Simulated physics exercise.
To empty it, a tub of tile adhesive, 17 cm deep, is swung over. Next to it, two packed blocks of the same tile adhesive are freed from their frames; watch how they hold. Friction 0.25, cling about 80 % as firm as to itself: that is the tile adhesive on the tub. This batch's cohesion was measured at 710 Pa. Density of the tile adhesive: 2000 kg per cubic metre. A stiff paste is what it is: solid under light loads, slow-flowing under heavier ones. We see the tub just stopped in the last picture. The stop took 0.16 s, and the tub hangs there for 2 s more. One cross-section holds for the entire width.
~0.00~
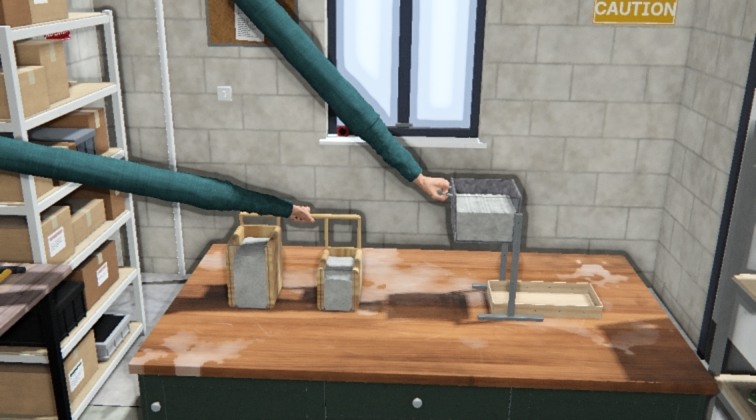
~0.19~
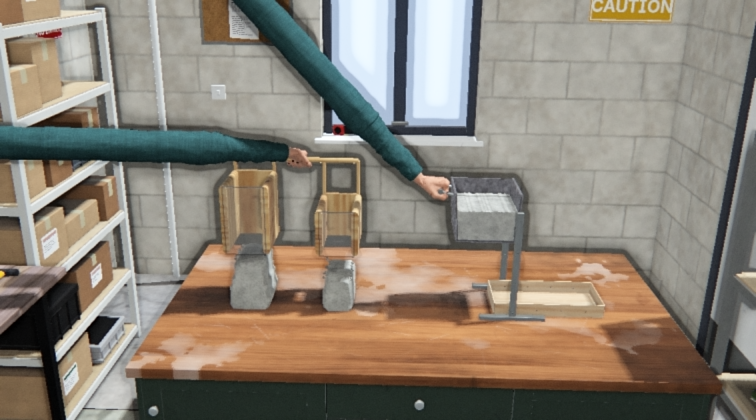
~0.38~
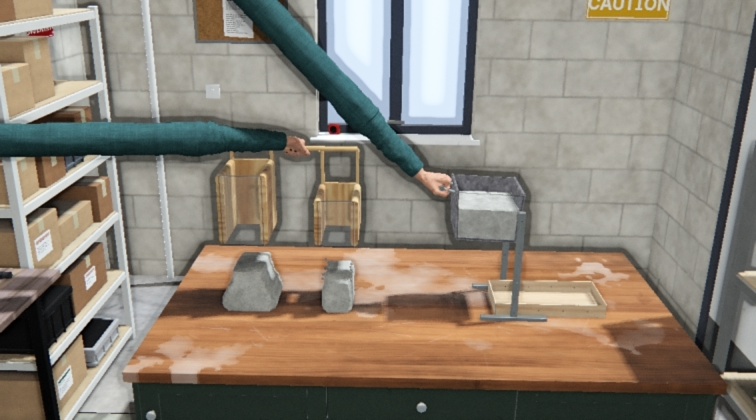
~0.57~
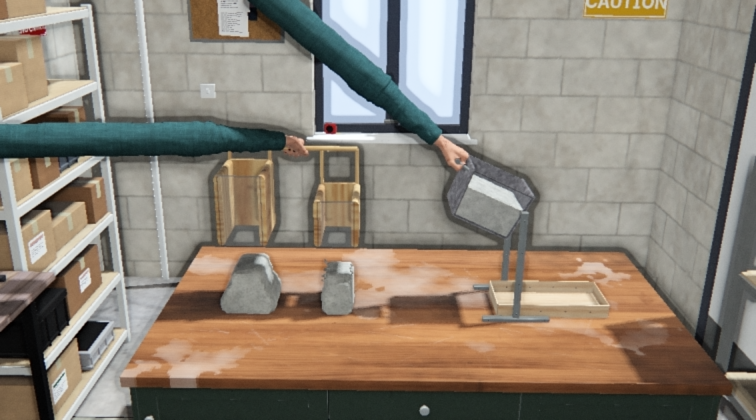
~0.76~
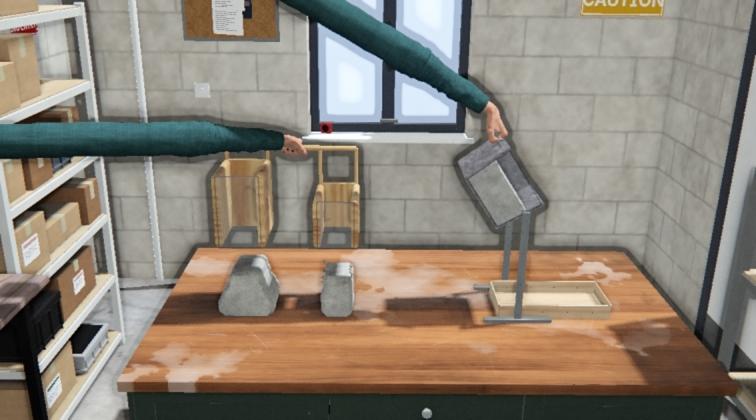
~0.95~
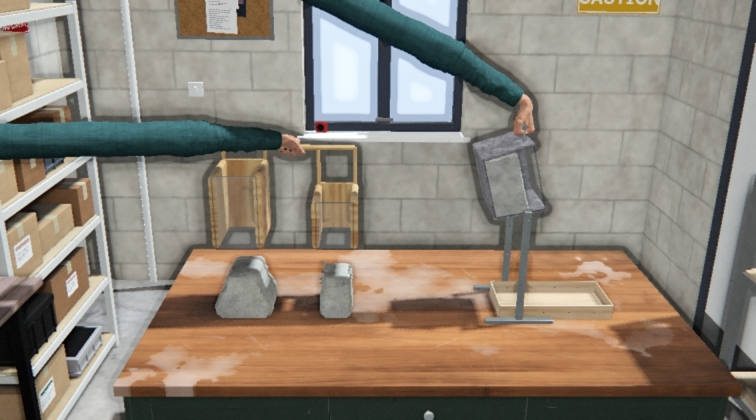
Wooden moulds lift off two grey blocks, then a gloved-sleeved arm swings a grey tub over clockwise.
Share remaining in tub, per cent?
Approx. 100 %.
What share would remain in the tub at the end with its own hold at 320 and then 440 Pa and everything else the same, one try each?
Respectively 75 % and 100 %.
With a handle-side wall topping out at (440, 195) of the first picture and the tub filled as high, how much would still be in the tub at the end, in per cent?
I'd guess around 100 per cent remains.
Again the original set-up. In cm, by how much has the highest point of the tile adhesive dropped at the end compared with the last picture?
Roughly 1 cm.
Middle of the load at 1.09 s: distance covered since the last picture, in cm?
Looks like around 0 cm to me.
By 1.09 s, the tub is at 75 degrees and holds 100 %.
By 1.26 s, the tub is at 75 degrees and holds 100 %.
By 1.43 s, the tub is at 75 degrees and holds 100 %.
By 1.60 s, the tub is at 75 degrees and holds 100 %.
By 2.95 s, at the end, the tub is at 75 degrees and holds 100 %.
